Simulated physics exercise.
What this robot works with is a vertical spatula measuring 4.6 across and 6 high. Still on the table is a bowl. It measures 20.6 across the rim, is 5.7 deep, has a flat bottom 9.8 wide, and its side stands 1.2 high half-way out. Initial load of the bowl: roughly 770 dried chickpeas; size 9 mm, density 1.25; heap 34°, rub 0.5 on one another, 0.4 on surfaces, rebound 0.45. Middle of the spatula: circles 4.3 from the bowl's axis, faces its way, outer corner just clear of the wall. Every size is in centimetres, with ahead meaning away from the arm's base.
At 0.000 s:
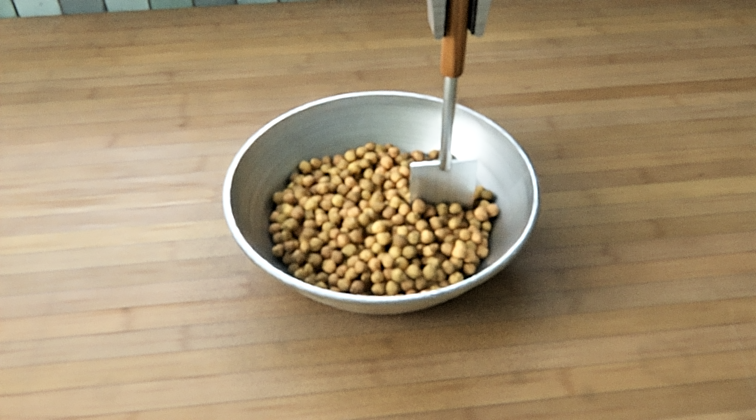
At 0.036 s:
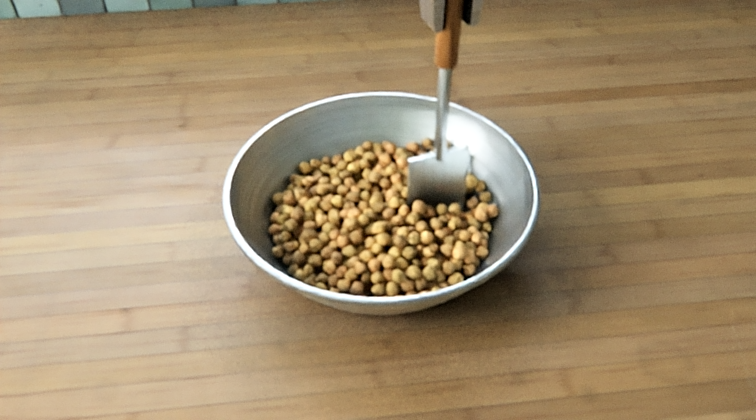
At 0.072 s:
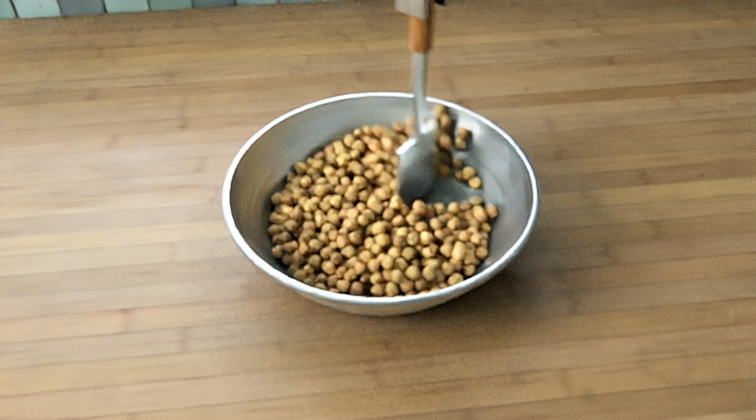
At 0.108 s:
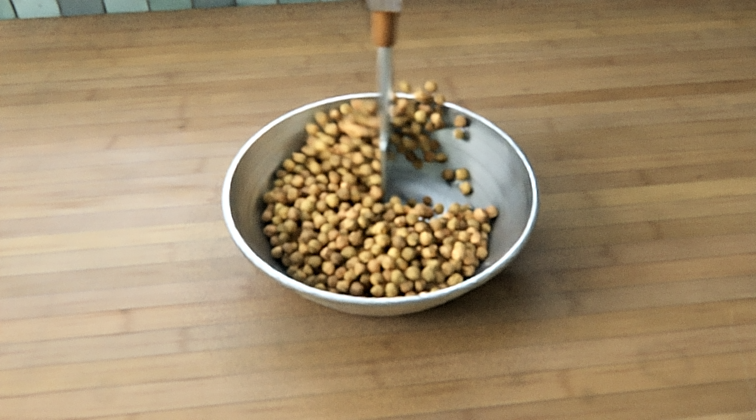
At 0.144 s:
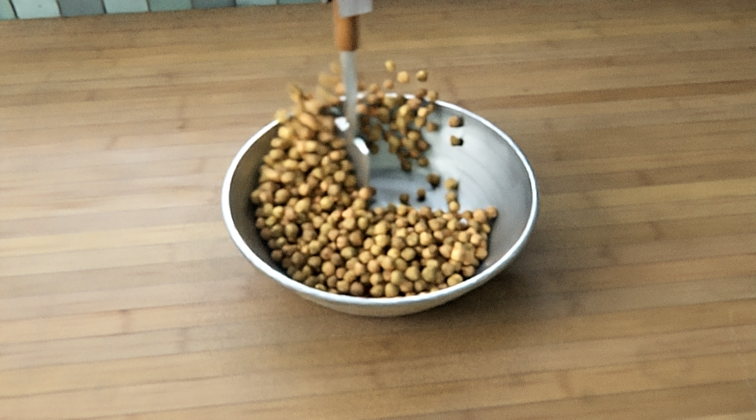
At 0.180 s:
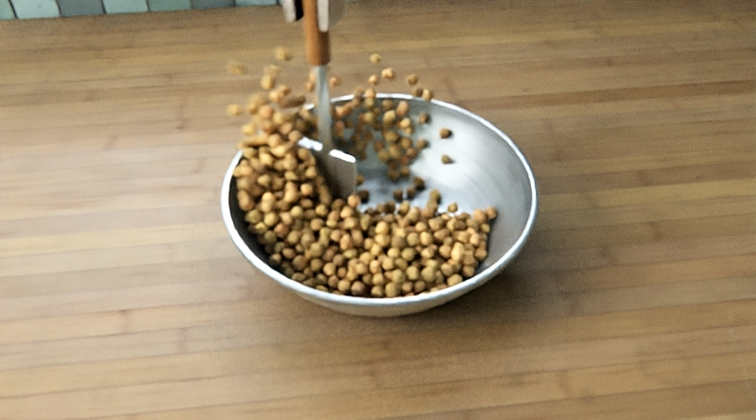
A wide metal bowl of tan-brown chickpeas sits on a striped wooden tabletop, seen from above at an angle by a still camera, with pale tiles along the top edge. A metal spatula with an orange-brown handle, held upright by a robot's gripper, stands in the bowl's right side. It turns and sweeps leftward along the far side, heaping chickpeas at the left, tossing some up and baring metal behind it.
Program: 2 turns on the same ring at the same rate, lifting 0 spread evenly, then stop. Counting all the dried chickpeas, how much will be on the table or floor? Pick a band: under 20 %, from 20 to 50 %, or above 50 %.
From 20 to 50 %.
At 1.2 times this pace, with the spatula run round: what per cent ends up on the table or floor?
That gives some 50 percent.
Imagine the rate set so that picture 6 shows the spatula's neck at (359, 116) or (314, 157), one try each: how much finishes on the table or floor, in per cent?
So, roughly 15 percent the first time and 50 percent the second.
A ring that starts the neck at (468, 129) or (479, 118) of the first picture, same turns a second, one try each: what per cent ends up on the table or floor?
Roughly 45 and 25 per cent.
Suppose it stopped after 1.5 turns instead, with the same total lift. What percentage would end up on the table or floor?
Estimate: Near 30 %.
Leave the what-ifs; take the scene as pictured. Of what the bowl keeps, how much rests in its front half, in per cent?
I'd put it at roughly 40 per cent.
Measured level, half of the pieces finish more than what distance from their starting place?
Distance: Close to 11 cm.
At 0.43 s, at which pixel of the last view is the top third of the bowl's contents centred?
That third sits centred at about (477, 173).
After 0.43 s, 7° round, highest piece 9 above the table; 605 in the bowl, 129 on the table or floor, 36 in flight or on the tool.
After 0.68 s, 230° round, highest piece 8 above the table; 523 in the bowl, 234 on the table or floor, 13 in flight or on the tool.
After 1.00 s, 0° round, highest piece 6 above the table; 494 in the bowl, 273 on the table or floor, 3 in flight or on the tool.
After 1.70 s, 0° round, highest piece 5 above the table; 494 in the bowl, 276 on the table or floor.
At rest, 494 in the bowl, 276 on the table or floor. That is 36 % on the table or floor.
